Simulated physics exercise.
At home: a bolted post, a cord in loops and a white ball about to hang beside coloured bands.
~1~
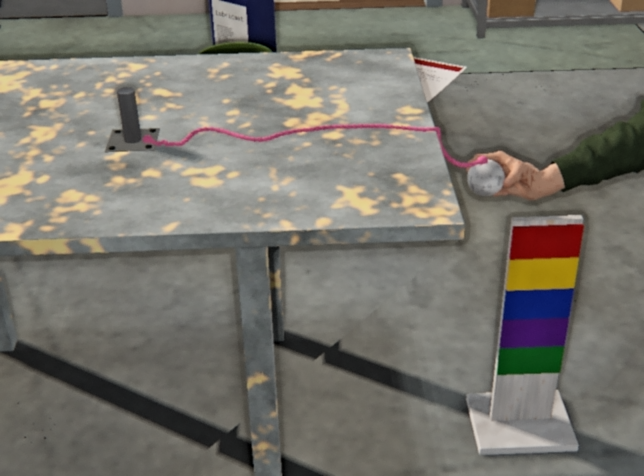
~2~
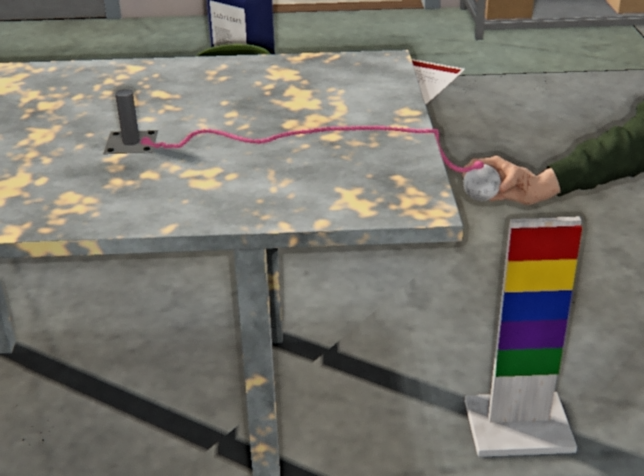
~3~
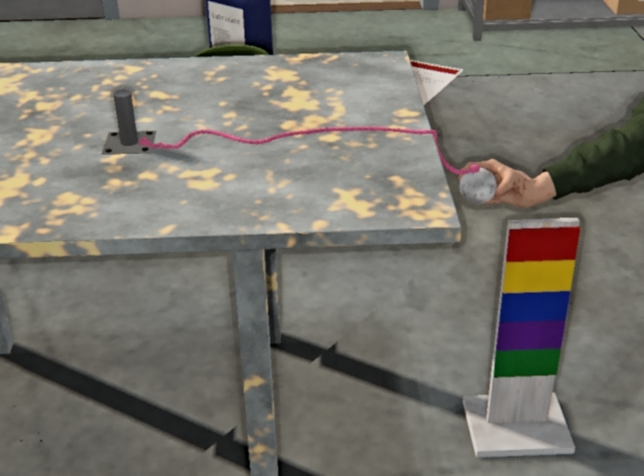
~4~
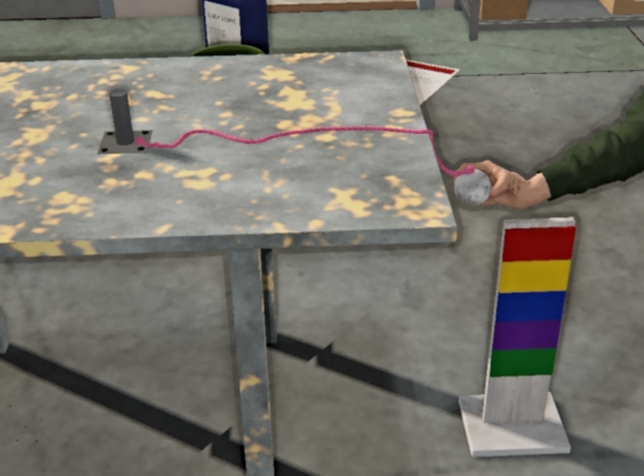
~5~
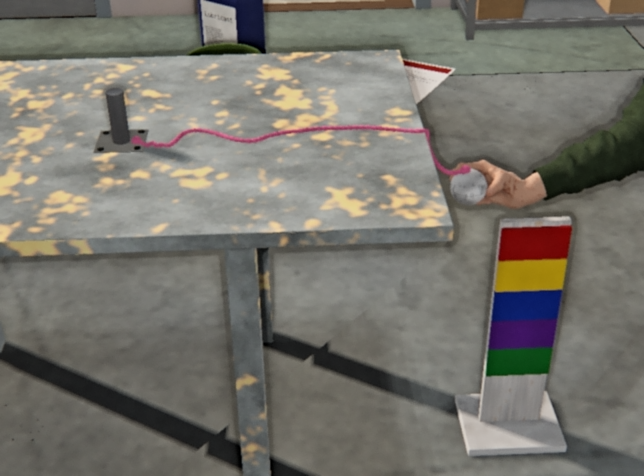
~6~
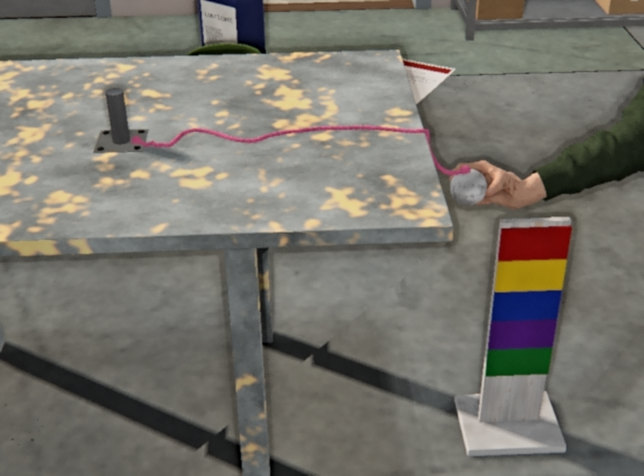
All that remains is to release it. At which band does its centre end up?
The red one.
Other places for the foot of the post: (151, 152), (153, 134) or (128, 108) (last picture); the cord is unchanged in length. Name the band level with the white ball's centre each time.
One after the other, yellow; yellow; red.
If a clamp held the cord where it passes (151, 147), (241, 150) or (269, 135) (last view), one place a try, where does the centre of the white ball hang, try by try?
In that order: (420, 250), (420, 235) and (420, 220).
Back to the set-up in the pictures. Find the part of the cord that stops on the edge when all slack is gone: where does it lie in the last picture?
The one at (384, 129).
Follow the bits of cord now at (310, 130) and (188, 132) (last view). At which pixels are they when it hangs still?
Near (351, 136) and (215, 139).
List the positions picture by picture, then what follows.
White ball (486, 178); red (547, 244); yellow (543, 275); blue (538, 305); purple (535, 334); green (531, 362), in the first picture.
White ball (482, 183); cord through (173, 146) (222, 134) (287, 135) (359, 128) (426, 132), in the second picture.
White ball (478, 186), in the third picture.
White ball (472, 187); cord through (167, 146) (216, 134) (281, 135) (354, 129) (420, 133), in the fourth picture.
White ball (469, 187), in the fifth picture.
White ball (469, 187); cord through (163, 145) (213, 133) (278, 134) (350, 128) (417, 132), in the sixth picture.
A little later, ball near (407, 248); level with red.
Next, ball near (434, 250); level with red.
When it is over, ball near (420, 250); level with red. The cord holds its middle at red.
